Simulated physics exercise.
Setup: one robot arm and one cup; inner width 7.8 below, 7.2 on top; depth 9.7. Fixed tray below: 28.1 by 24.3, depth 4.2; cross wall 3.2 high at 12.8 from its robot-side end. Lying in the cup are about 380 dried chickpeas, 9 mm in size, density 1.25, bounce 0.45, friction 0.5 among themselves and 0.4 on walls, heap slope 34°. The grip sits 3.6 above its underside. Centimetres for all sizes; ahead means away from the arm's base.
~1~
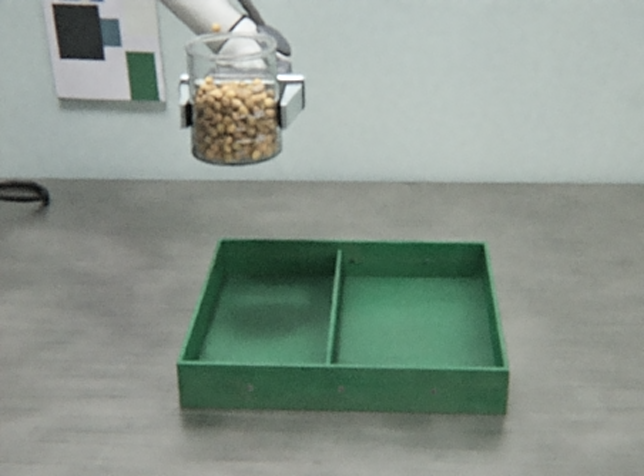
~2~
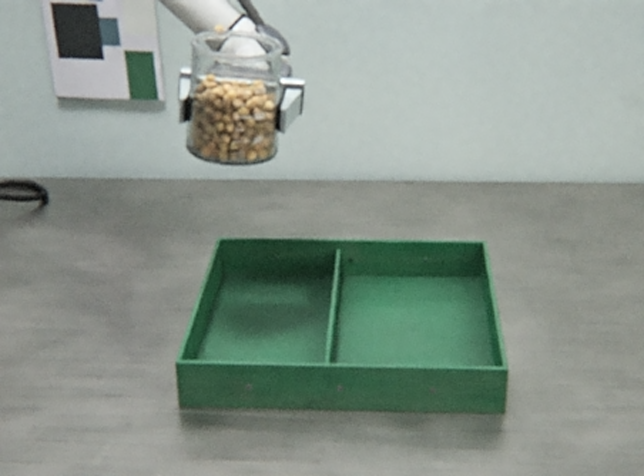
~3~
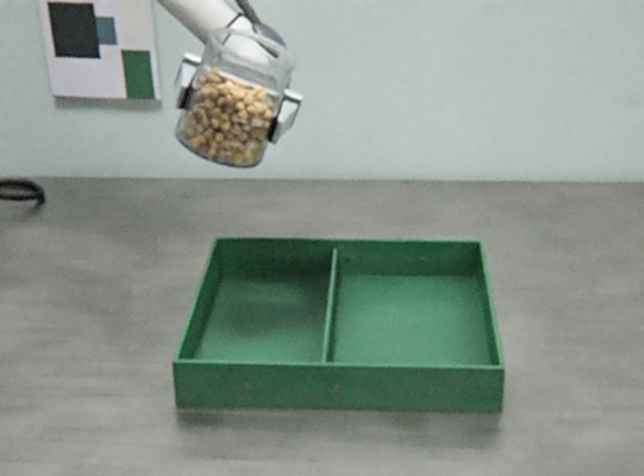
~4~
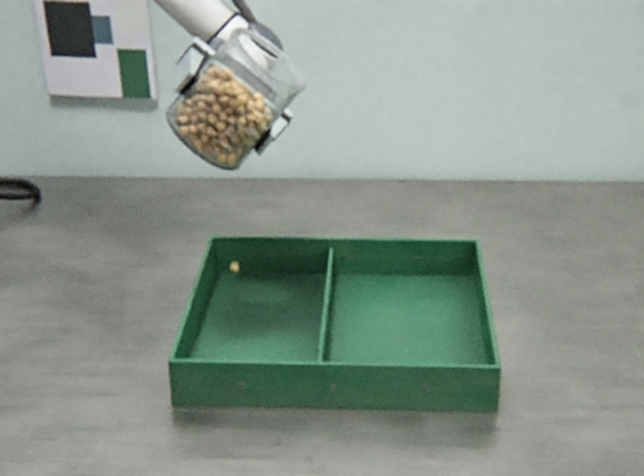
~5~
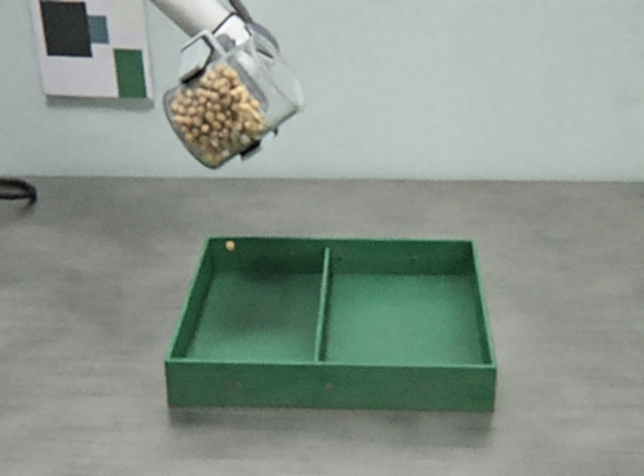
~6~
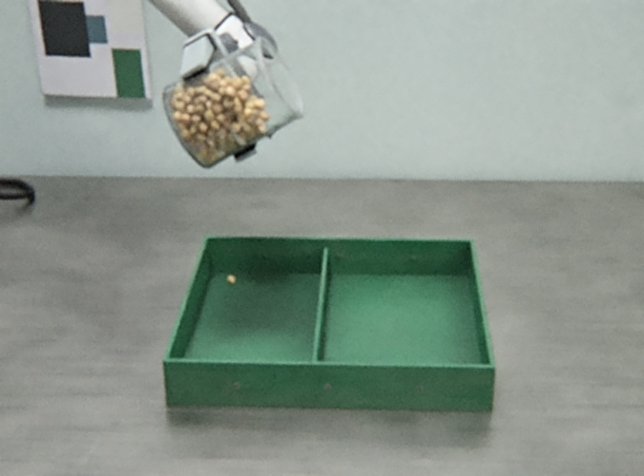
A robot arm holding a clear cup of chickpeas above a divided green tray tipped it steadily over to the right, while a single chickpea dropped into the tray's left section and bounced.
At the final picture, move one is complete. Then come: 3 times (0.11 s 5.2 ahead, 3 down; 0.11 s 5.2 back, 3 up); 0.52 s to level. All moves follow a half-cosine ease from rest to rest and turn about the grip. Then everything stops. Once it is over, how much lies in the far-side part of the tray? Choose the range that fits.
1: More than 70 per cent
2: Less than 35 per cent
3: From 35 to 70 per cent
Less than 35 per cent (2).
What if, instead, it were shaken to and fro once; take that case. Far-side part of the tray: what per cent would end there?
Roughly 5 in a hundred.
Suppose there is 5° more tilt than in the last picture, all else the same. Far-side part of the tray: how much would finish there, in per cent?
About 20 percent.
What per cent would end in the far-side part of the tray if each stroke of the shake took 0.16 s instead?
In that case some 0 per cent.
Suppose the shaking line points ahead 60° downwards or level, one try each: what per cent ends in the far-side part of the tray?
Near 10 and 25 percent respectively.
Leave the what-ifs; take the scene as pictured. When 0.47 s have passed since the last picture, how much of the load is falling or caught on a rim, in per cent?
I'd put it near 7 per cent.
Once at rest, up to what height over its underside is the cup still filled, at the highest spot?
Height at rest: About 7.0 centimetres.
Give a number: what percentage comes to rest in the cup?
Something like 80 percent ends there.
Then, 0.47 s after the last picture, tilted 61° forward, highest piece 28 above the table; 338 in the cup, 9 in the far-side part, 1 in the robot-side part, 1 on the table or floor, 27 in flight or on a rim.
Then, 0.94 s after the last picture, tilted 26° forward, highest piece 26 above the table; 307 in the cup, 50 in the far-side part, 12 on the table or floor, 5 in the robot-side part, 2 in flight or on a rim.
Then, 1.38 s after the last picture, level, highest piece 27 above the table; 307 in the cup, 50 in the far-side part, 14 on the table or floor, 5 in the robot-side part.
Then, 2.43 s after the last picture, level, highest piece 27 above the table; 307 in the cup, 50 in the far-side part, 14 on the table or floor, 5 in the robot-side part.
Final count, 307 in the cup, 50 in the far-side part, 14 on the table or floor, 5 in the robot-side part. That is 13 % in the far-side part of the tray.
